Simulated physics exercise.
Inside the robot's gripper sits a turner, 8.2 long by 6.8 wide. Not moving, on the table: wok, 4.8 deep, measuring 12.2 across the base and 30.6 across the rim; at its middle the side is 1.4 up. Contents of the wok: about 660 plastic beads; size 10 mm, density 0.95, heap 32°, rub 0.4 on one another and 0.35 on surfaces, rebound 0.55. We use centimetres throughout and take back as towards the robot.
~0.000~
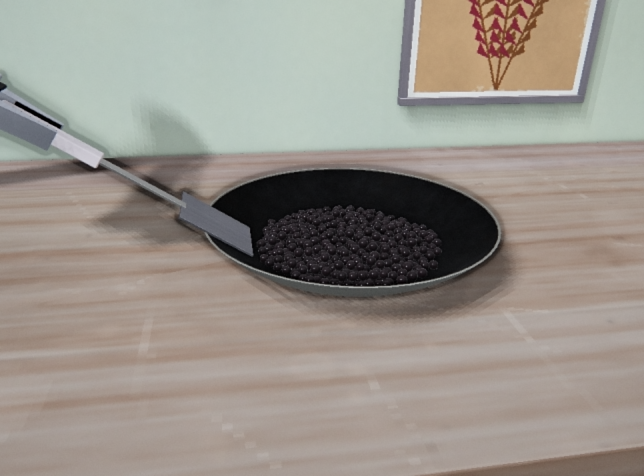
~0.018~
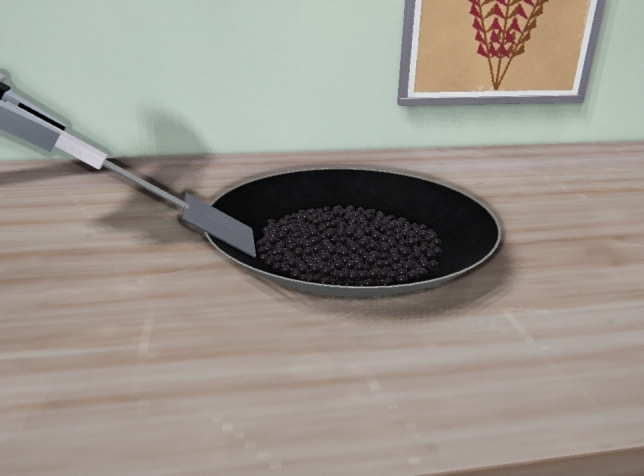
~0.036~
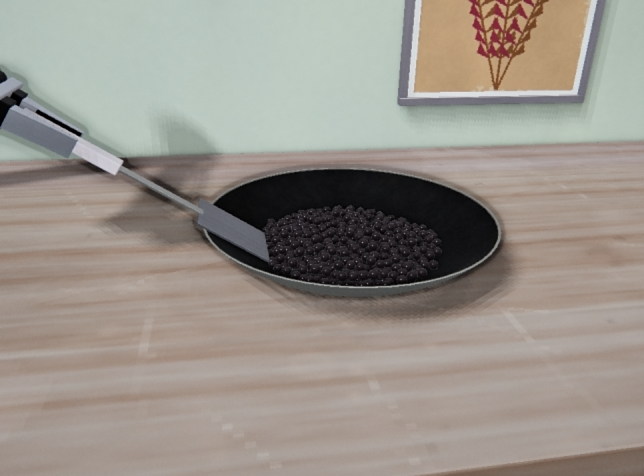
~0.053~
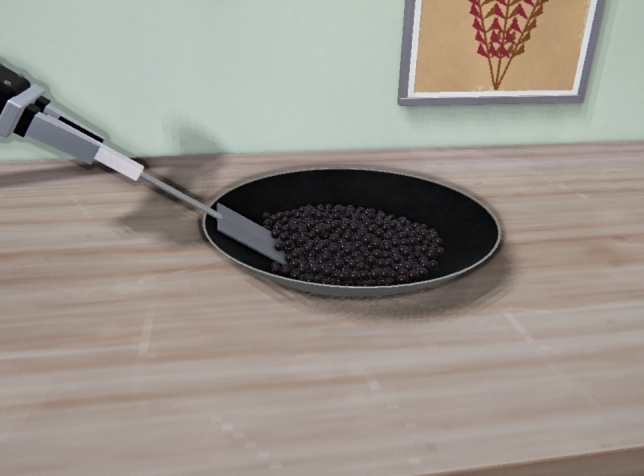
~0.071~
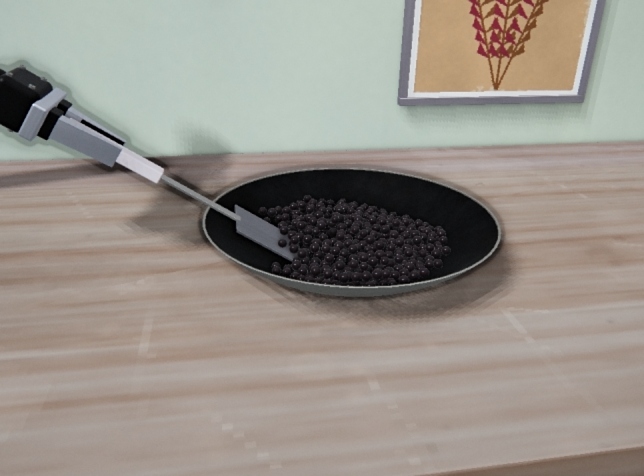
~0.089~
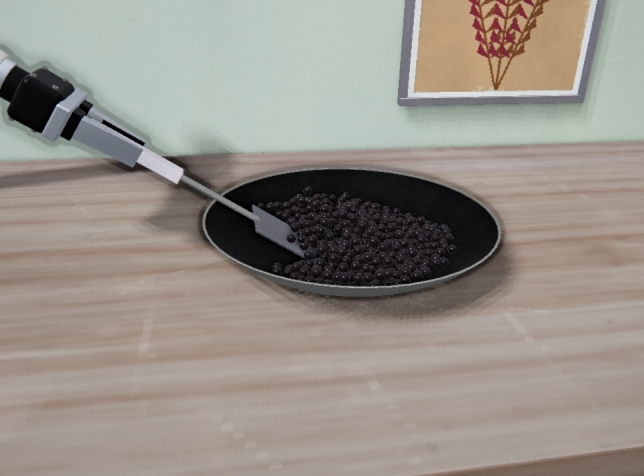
At the start, a turner held by a robot gripper rests its blade at the left edge of a black wok of small dark beads on a wooden table. After barely moving, it slides right and slightly down into the beads, which shift and mound a little higher, some lying against the blade.
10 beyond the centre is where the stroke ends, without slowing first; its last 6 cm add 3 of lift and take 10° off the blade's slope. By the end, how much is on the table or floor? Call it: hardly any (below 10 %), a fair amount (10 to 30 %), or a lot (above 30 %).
A fair amount.
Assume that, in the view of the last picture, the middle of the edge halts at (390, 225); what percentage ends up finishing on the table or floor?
0 %, roughly.
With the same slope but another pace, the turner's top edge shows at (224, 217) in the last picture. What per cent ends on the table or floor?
5 %.
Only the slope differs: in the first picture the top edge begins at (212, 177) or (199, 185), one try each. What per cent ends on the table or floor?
Some 25 and 20 per cent.
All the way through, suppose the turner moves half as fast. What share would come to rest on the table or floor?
Near 5 %.
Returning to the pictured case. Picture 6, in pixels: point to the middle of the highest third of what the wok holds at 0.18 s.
(397, 222).
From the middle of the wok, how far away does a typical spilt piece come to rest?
Looks like roughly 40 centimetres to me.
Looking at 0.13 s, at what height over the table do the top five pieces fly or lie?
About 5 cm.
By 0.13 s, sloping 34°, highest piece 5 above the table; 662 in the wok.
By 0.18 s, sloping 31°, highest piece 6 above the table; 662 in the wok.
By 0.40 s, sloping 24°, highest piece 8 above the table; 540 in the wok, 90 on the table or floor, 32 on the blade or in flight.
By 1.45 s, sloping 24°, highest piece 4 above the table; 540 in the wok, 122 on the table or floor.
Final count, 540 in the wok, 122 on the table or floor. That is 18 % on the table or floor.
